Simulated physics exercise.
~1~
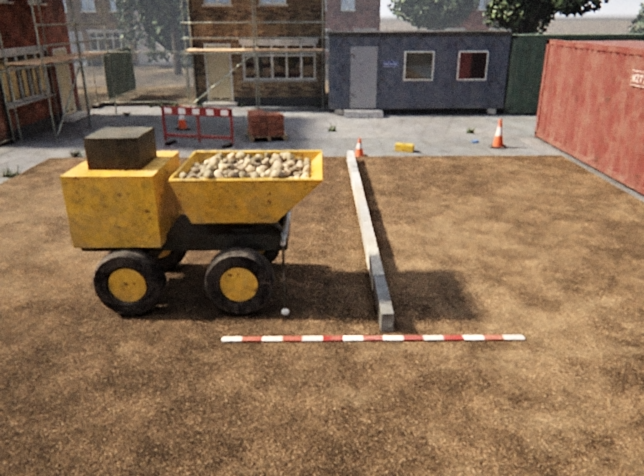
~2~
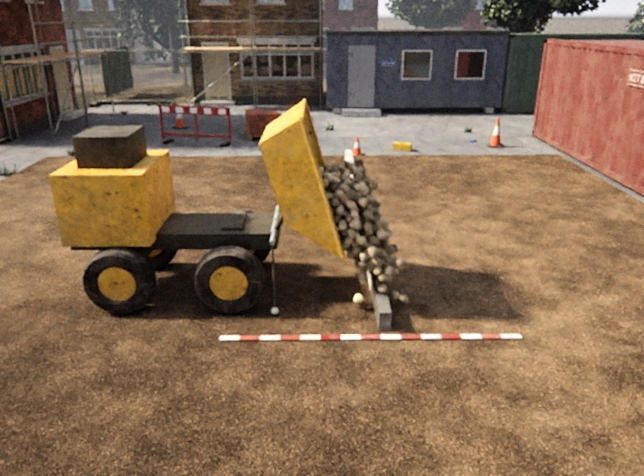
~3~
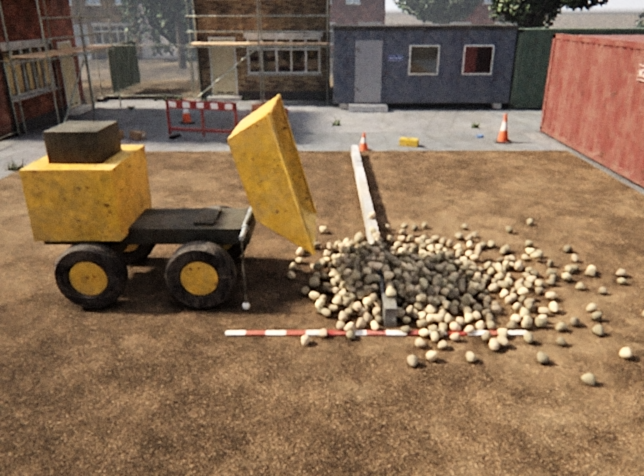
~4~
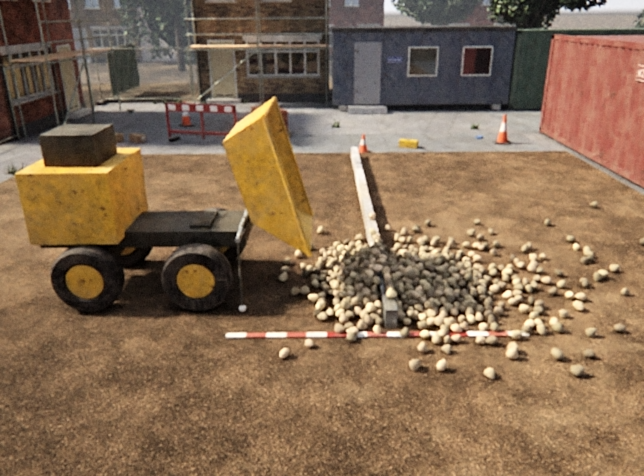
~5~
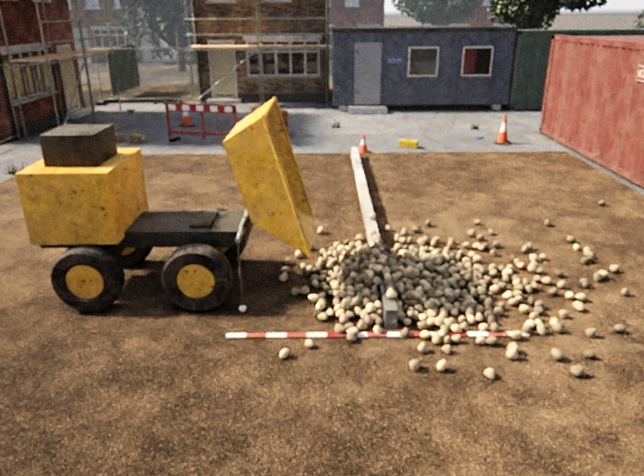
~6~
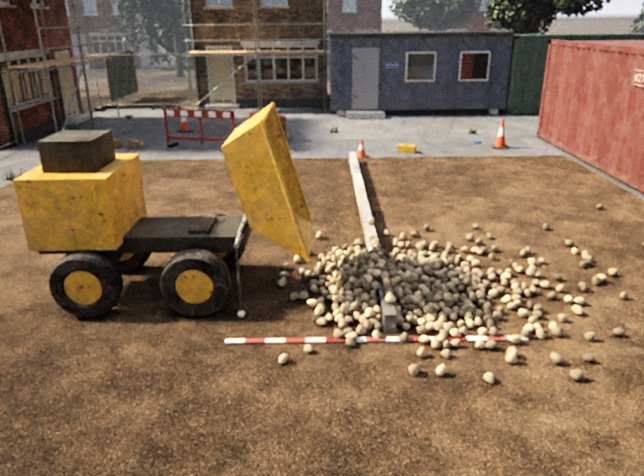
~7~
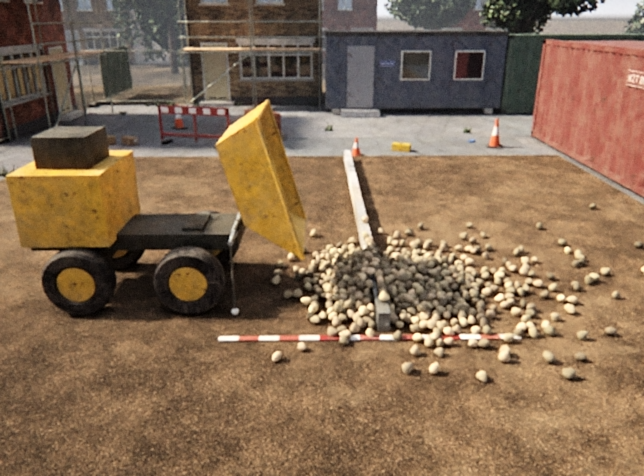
A small yellow dumper loaded with pale, rounded cobbles stands at the left of a brown dirt yard, seen from slightly above with a faint sway. A grey kerb runs away from the viewer beside it, with a red and white striped pole across its near end, and brick houses, a blue-grey cabin and a red container behind. The skip tips steeply to the right, and the cobbles pour out over the kerb as the machine draws back left. They spread into a low heap on both sides, more beyond the kerb, with strays scattered right. Finally everything rests, the emptied skip still raised.
